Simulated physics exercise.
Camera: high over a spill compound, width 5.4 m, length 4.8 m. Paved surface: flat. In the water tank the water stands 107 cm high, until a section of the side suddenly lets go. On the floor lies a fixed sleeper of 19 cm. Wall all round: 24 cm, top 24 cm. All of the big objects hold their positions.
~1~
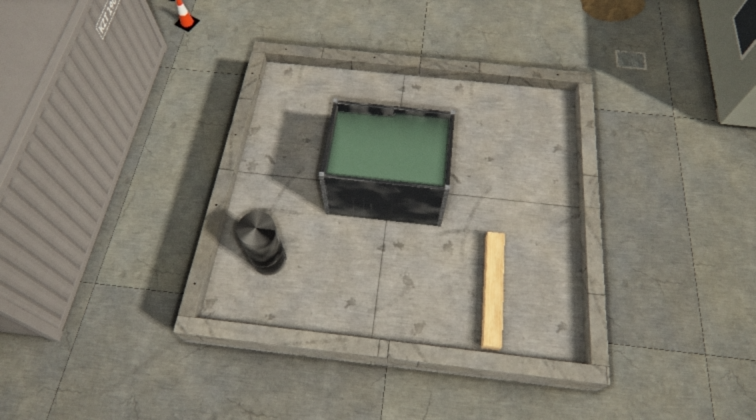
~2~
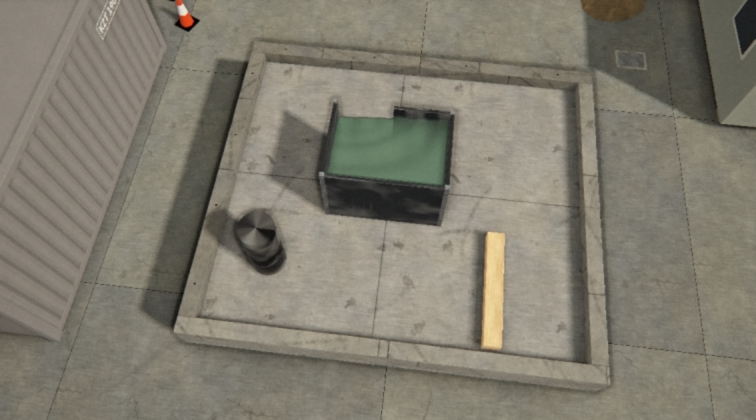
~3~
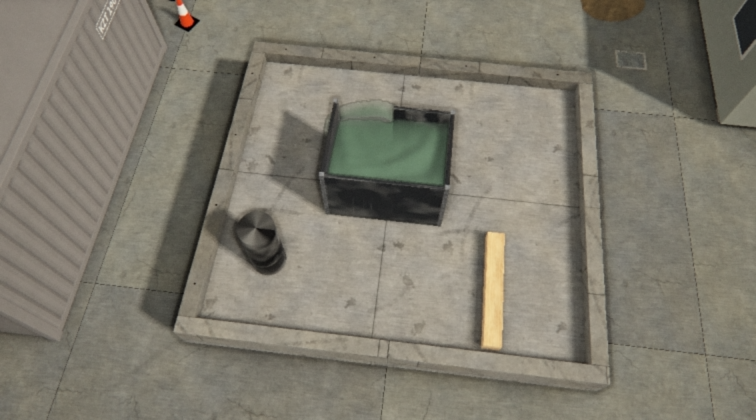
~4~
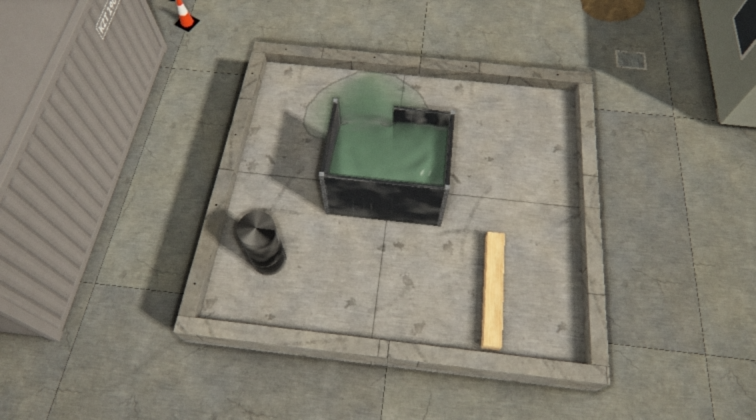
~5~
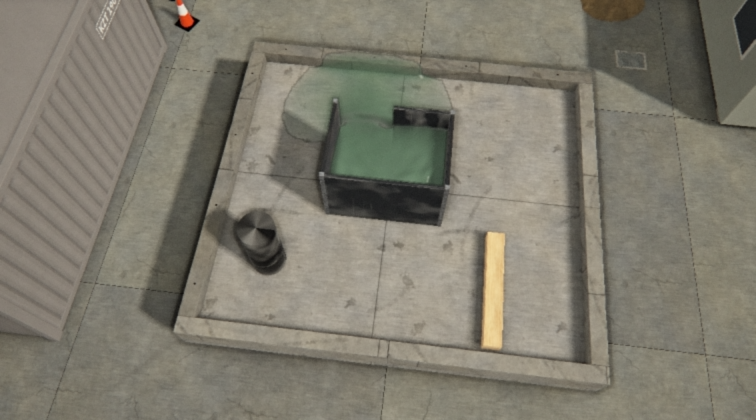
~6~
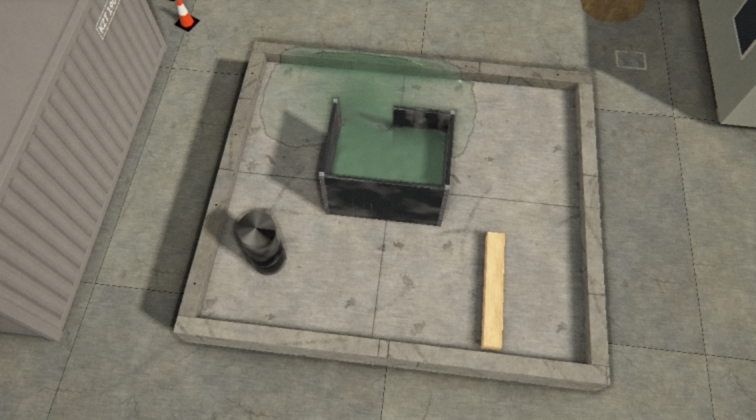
Green water pouring from a gap in the back of a dark tank and spreading across a walled concrete compound.
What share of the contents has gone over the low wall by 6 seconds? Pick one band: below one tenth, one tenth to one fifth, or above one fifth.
Above one fifth.
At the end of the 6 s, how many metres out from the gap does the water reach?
Roughly 4.6 metres out.
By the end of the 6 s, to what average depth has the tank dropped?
I'd put the mean depth near 12 centimetres.
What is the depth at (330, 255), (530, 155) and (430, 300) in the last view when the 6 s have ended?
Listed order: 4 / 7 / 8 cm.
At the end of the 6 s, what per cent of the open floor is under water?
95 %.
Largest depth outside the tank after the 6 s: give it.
Up to near 16 cm.
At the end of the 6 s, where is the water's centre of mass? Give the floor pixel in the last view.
Its balance point sits around (397, 198).
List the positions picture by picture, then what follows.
The first frame shows the water tank at (389, 146) is whole and still, 107 cm deep.
In the second frame, the front is at (336, 140), 0.5 m from the gap at (366, 133); 0.3 m2 of floor is under water; 107 cm left at the back of the water tank.
In the third frame, water pours out at (366, 136) and has run 1.0 m, to (378, 103); deepest outside 71 cm, 94 cm at the water tank's back.
In the fourth frame, water pours out at (366, 138) and has run 1.6 m, to (365, 74); deepest outside 64 cm, 92 cm at the water tank's back.
In the fifth frame, water pours out at (366, 138) and has run 1.9 m, to (314, 69); deepest outside 61 cm, 85 cm at the water tank's back.
In the sixth frame, water pours out at (366, 138) and has run 2.3 m, to (281, 66); deepest outside 59 cm, 77 cm at the water tank's back.
A moment later water covers 25 % of the floor and is deepest (66 cm) near (409, 78); 2 % is over the wall.
Soon after water covers 25 % of the floor and is deepest (66 cm) near (389, 76); 8 % is over the wall.
Next water covers 45 % of the floor and is deepest (38 cm) near (268, 64); 21 % is over the wall.
Later on water covers 70 % of the floor and is deepest (22 cm) near (265, 72); 23 % is over the wall.
At the end water covers 80 % of the floor and is deepest (16 cm) near (200, 321); 23 % is over the wall.
